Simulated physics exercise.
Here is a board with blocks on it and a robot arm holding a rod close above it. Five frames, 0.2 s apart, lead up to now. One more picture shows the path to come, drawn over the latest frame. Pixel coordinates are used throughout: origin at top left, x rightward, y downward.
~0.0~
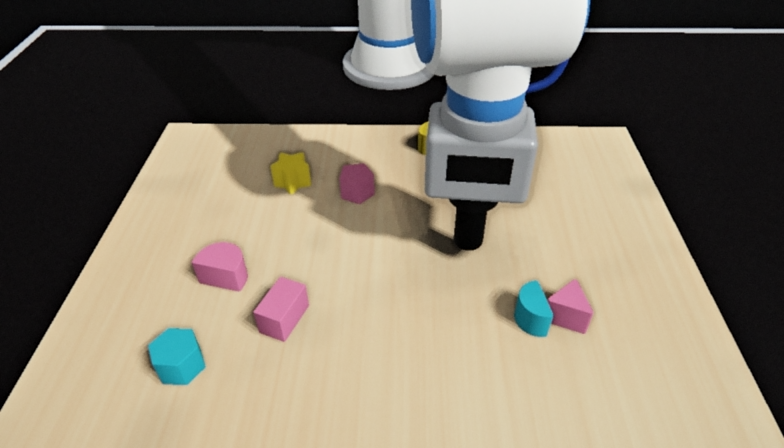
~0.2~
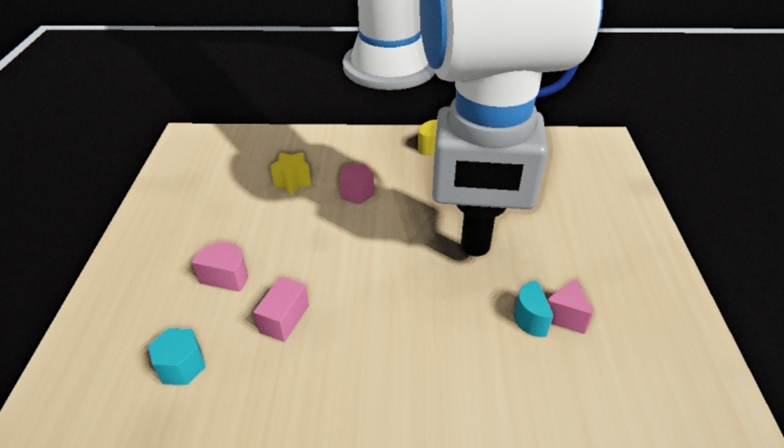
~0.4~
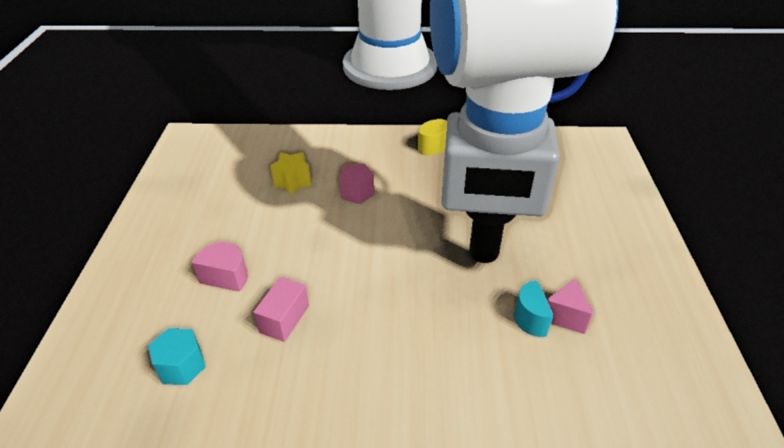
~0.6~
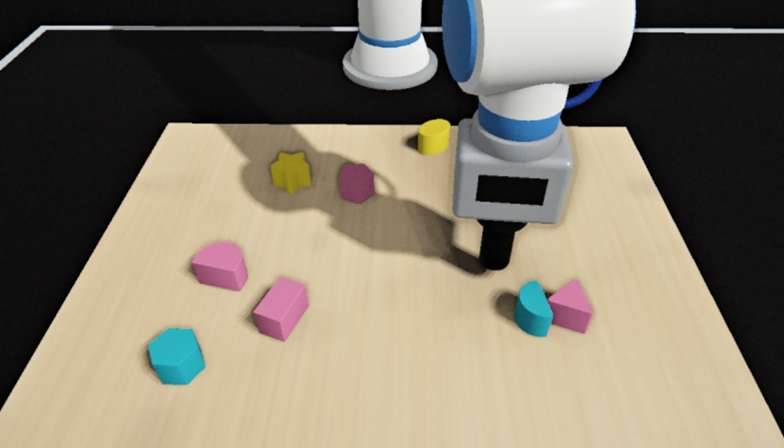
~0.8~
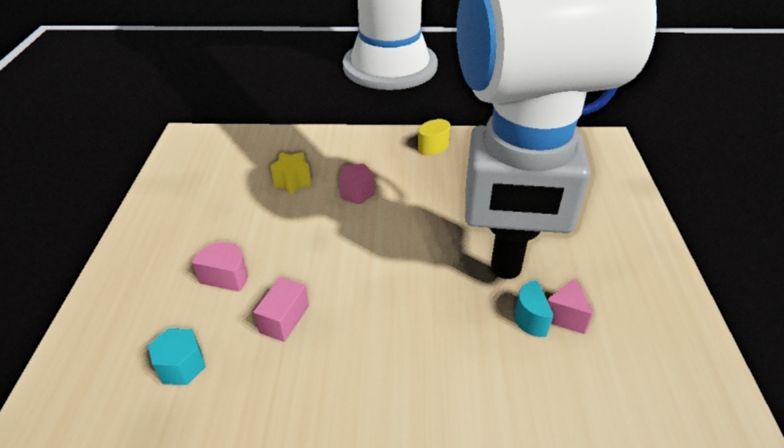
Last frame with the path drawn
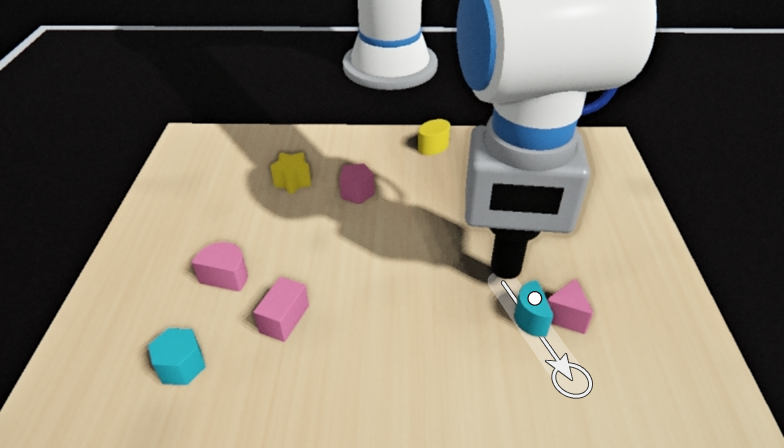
On a wooden board scattered with coloured blocks, a robot arm moves its black rod right and nearer, the blocks staying still.
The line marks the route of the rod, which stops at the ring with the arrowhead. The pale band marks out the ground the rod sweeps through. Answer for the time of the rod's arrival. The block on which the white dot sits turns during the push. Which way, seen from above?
Looking down: Clockwise.
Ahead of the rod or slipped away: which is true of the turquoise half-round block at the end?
Kept ahead.
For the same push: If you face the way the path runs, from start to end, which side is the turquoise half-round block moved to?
Right-hand side.
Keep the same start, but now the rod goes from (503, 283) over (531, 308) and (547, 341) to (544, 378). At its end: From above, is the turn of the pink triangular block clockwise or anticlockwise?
The answer is counter-clockwise.
Path on the board, from (503, 283) to (572, 380); the dot is on the turquoise half-round block.
What follows on the original path. One third of the way, rod (527, 299); turquoise half-round block (546, 319); pink triangular block (577, 298), turned 15° anticlockwise.
Two thirds of the way, rod (551, 331); turquoise half-round block (564, 355), turned 35° clockwise; pink triangular block (580, 299), turned 30° anticlockwise.
At the end, rod (577, 368); turquoise half-round block (578, 392), turned 70° clockwise; pink triangular block (580, 299), turned 30° anticlockwise.
